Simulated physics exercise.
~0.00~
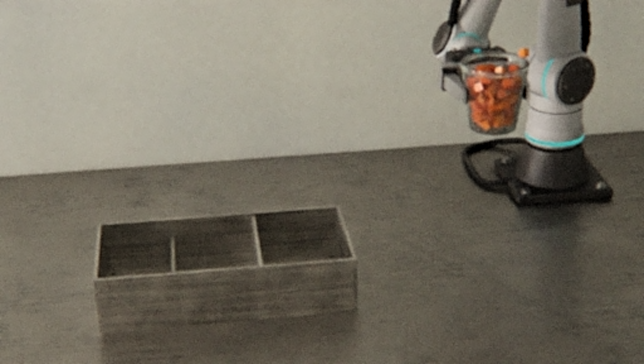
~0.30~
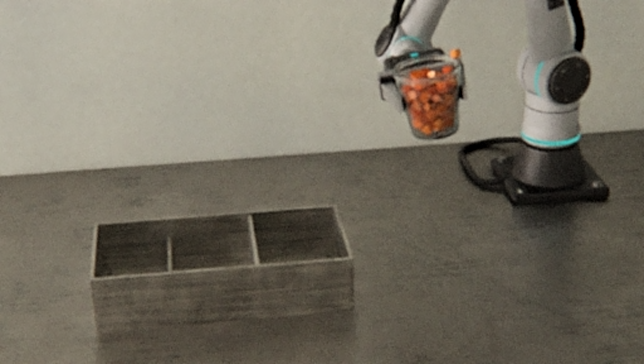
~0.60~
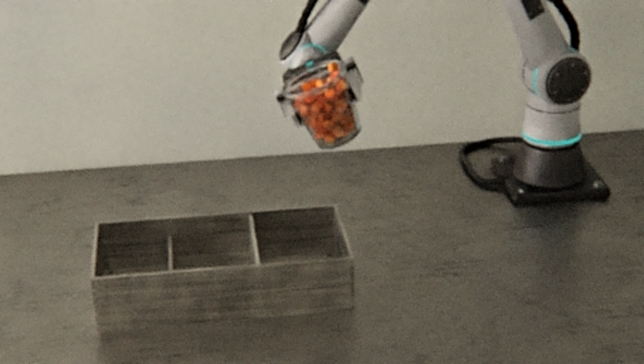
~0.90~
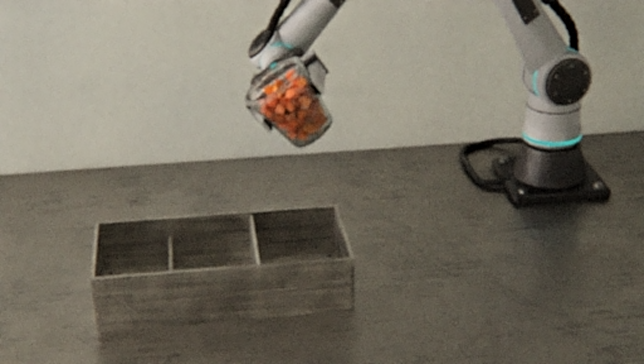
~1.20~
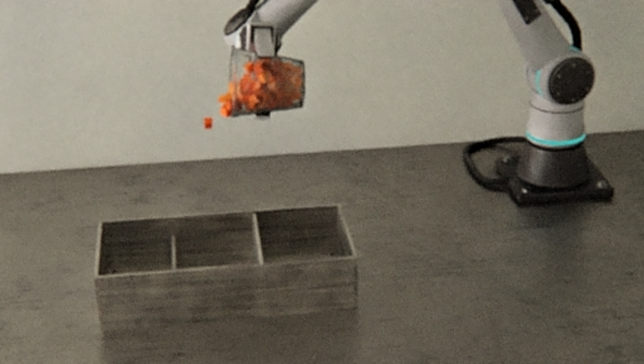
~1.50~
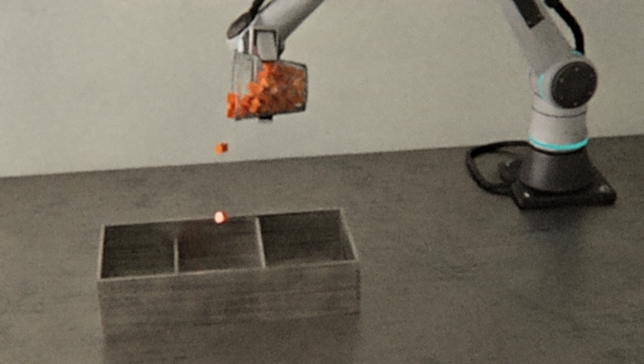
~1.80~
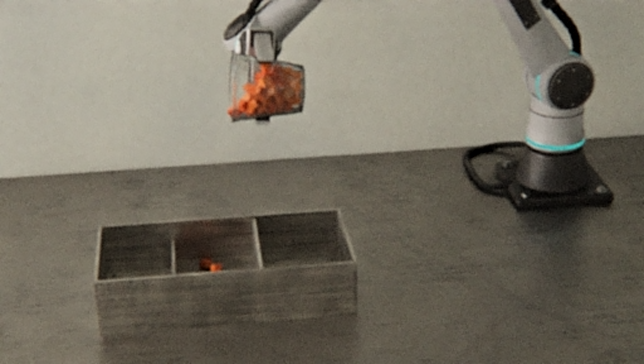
The video shows a robot arm carrying a clear cup of orange vegetable dice leftward above a grey box with three compartments, tilting it onto its side until a few pieces drop, ending with a small amount in the middle compartment and most still in the cup.
